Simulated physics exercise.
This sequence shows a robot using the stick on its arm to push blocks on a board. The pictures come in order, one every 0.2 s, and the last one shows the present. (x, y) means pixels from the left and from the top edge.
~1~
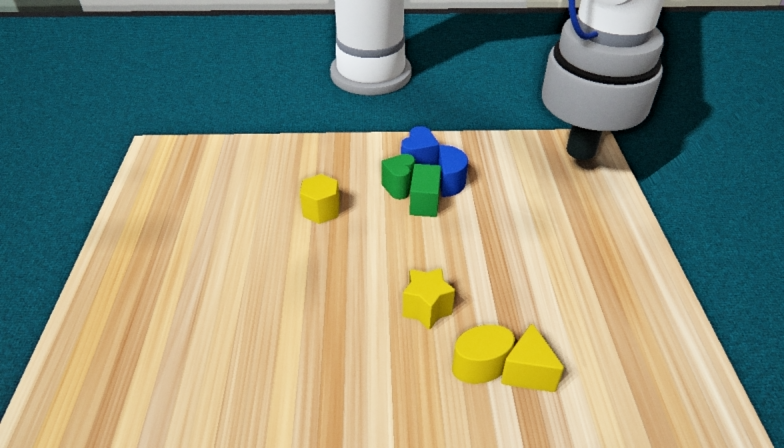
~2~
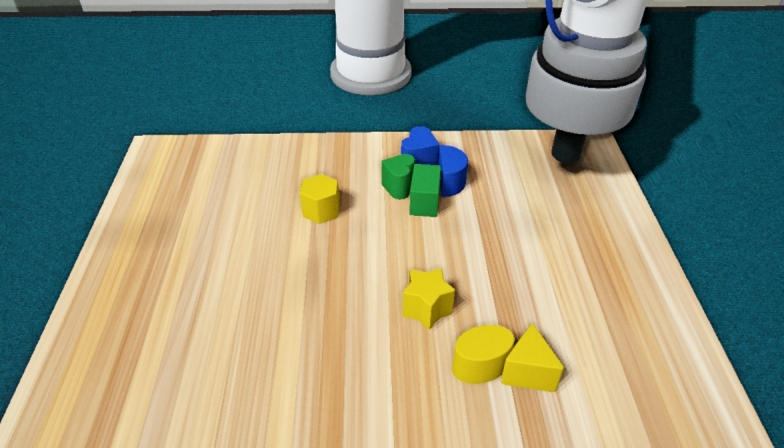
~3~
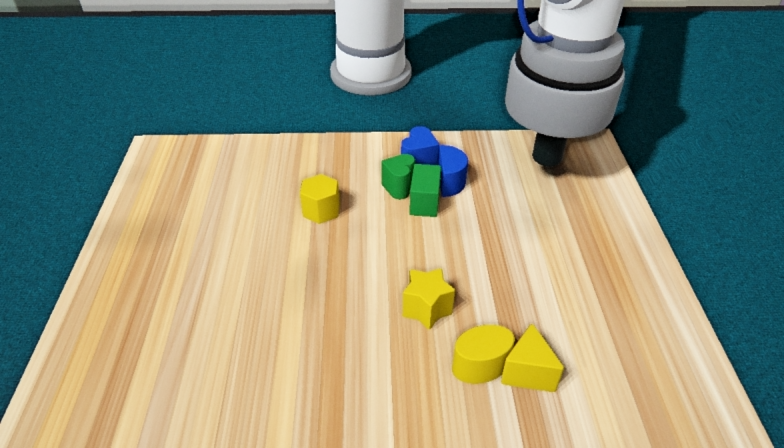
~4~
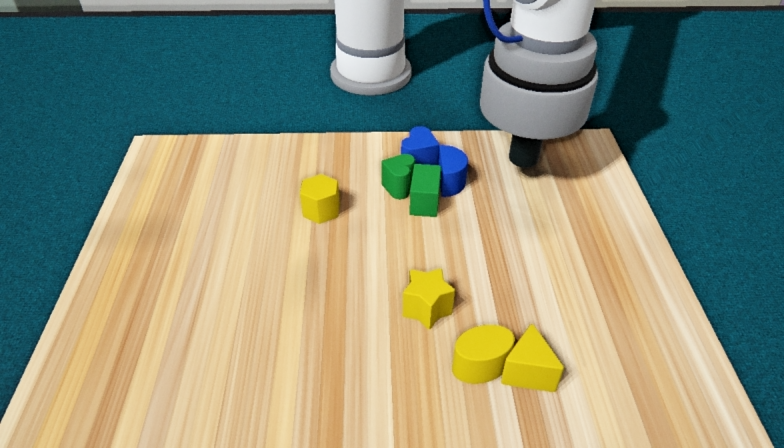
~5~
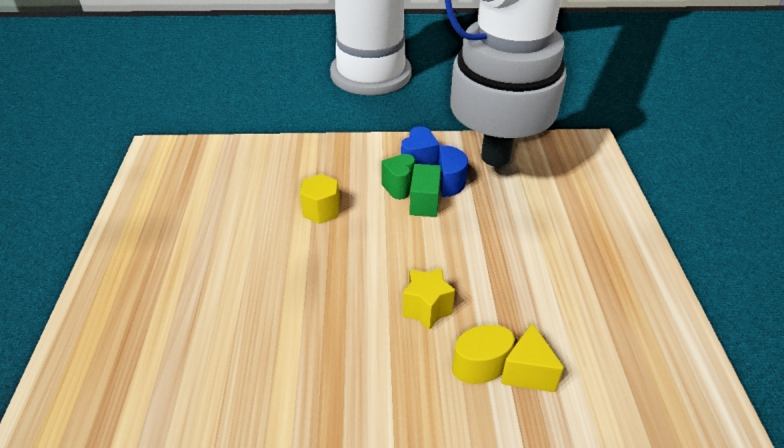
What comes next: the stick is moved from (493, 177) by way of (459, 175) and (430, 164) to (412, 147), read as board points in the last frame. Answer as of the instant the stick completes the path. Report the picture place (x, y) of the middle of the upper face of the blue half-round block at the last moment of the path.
Close to (419, 159).
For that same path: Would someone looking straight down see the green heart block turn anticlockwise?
No - that is not the case.
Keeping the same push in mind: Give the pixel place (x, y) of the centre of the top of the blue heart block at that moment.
It will likely be found at (384, 125).
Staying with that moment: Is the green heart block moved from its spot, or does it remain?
That one moves away.
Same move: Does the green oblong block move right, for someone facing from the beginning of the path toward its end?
Final answer: No.
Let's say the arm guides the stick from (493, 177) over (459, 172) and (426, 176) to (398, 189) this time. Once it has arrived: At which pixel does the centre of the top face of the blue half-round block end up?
By then it is at (381, 181).
The first path, step by step. One third of the way, stick (460, 158); green heart block (392, 165), turned 20° clockwise; green oblong block (419, 180), turned 20° anticlockwise; blue half-round block (435, 160), turned 20° anticlockwise.
Two thirds of the way, stick (430, 147); green heart block (386, 167), turned 35° clockwise; blue heart block (400, 131), turned 15° anticlockwise; green oblong block (415, 182), turned 35° anticlockwise; blue half-round block (419, 159), turned 55° anticlockwise.
At the end, stick (413, 130); green heart block (386, 167), turned 35° clockwise; blue heart block (384, 125), turned 70° anticlockwise; green oblong block (415, 182), turned 35° anticlockwise; blue half-round block (419, 159), turned 55° anticlockwise.
